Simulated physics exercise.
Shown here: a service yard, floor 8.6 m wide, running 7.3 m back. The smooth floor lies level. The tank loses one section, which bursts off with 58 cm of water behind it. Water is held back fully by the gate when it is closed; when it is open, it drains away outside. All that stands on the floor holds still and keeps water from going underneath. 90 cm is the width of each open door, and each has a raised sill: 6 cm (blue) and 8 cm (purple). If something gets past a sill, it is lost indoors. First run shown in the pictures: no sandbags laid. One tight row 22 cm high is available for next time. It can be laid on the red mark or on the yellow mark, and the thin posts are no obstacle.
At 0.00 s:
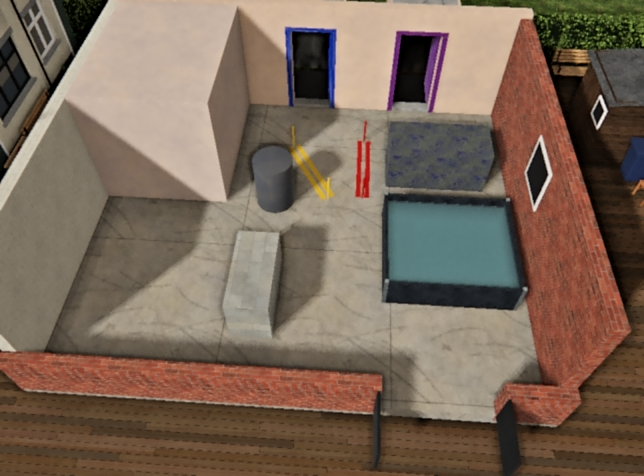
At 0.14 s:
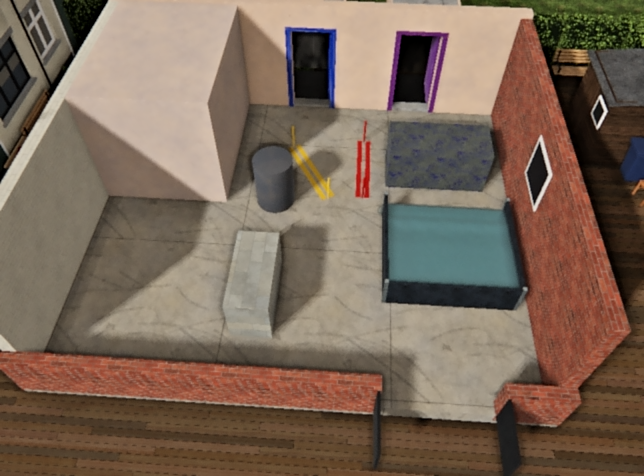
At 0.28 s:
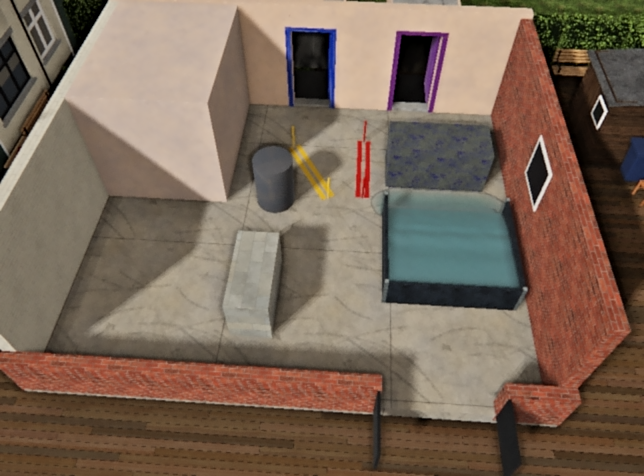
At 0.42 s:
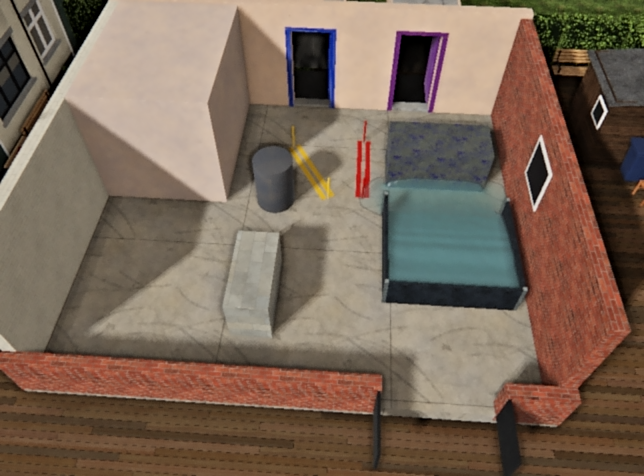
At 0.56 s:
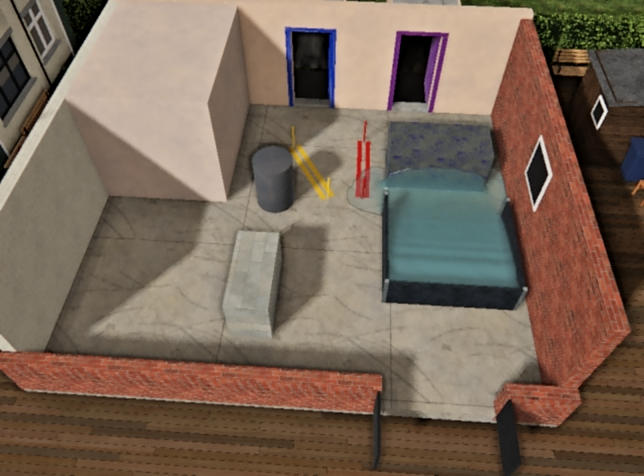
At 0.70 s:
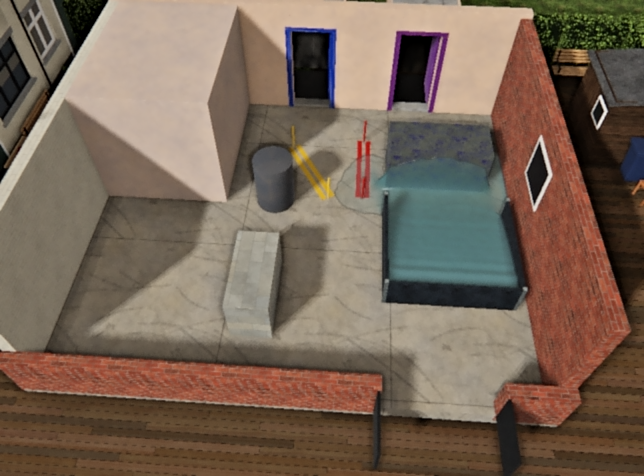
In the video, a rectangular tank of still blue-green water stands in a walled yard; its far side opens, and water pours out toward the patterned dark block behind it, spreading around that block and leftward near the red marking.
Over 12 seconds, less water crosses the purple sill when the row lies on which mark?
On the yellow one.
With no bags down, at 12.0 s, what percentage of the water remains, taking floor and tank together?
About 94 in a hundred.
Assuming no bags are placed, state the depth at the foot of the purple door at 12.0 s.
I'd say close to 7.0 cm.
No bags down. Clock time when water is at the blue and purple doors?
Blue: 2.0 s; purple: 2.0 s.
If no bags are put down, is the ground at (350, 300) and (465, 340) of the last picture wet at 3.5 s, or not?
Going in order, I'd call them spared then spared.
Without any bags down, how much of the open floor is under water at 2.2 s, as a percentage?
Near 30 per cent of the floor.
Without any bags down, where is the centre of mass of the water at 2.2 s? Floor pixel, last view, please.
Around (428, 214).
After 1.4 s water covers 15 % of the floor and is deepest (48 cm) near (503, 200) in the run without bags; in at the purple door, 0 L with no bags, 0 L with the row on red, 0 L on yellow.
After 2.2 s water covers 30 % of the floor and is deepest (38 cm) near (505, 206) in the run without bags; in at the purple door, 0 L with no bags, 0 L with the row on red, 0 L on yellow.
After 3.5 s water covers 50 % of the floor and is deepest (24 cm) near (254, 112) in the run without bags; in at the purple door, 0 L with no bags, 25 L with the row on red, 1 L on yellow.
After 7.0 s water covers 65 % of the floor and is deepest (15 cm) near (506, 213) in the run without bags; in at the purple door, 1 L with no bags, 31 L with the row on red, 1 L on yellow.
After 12.0 s water covers 95 % of the floor and is deepest (10 cm) near (506, 213) in the run without bags; in at the purple door, 1 L with no bags, 37 L with the row on red, 3 L on yellow.
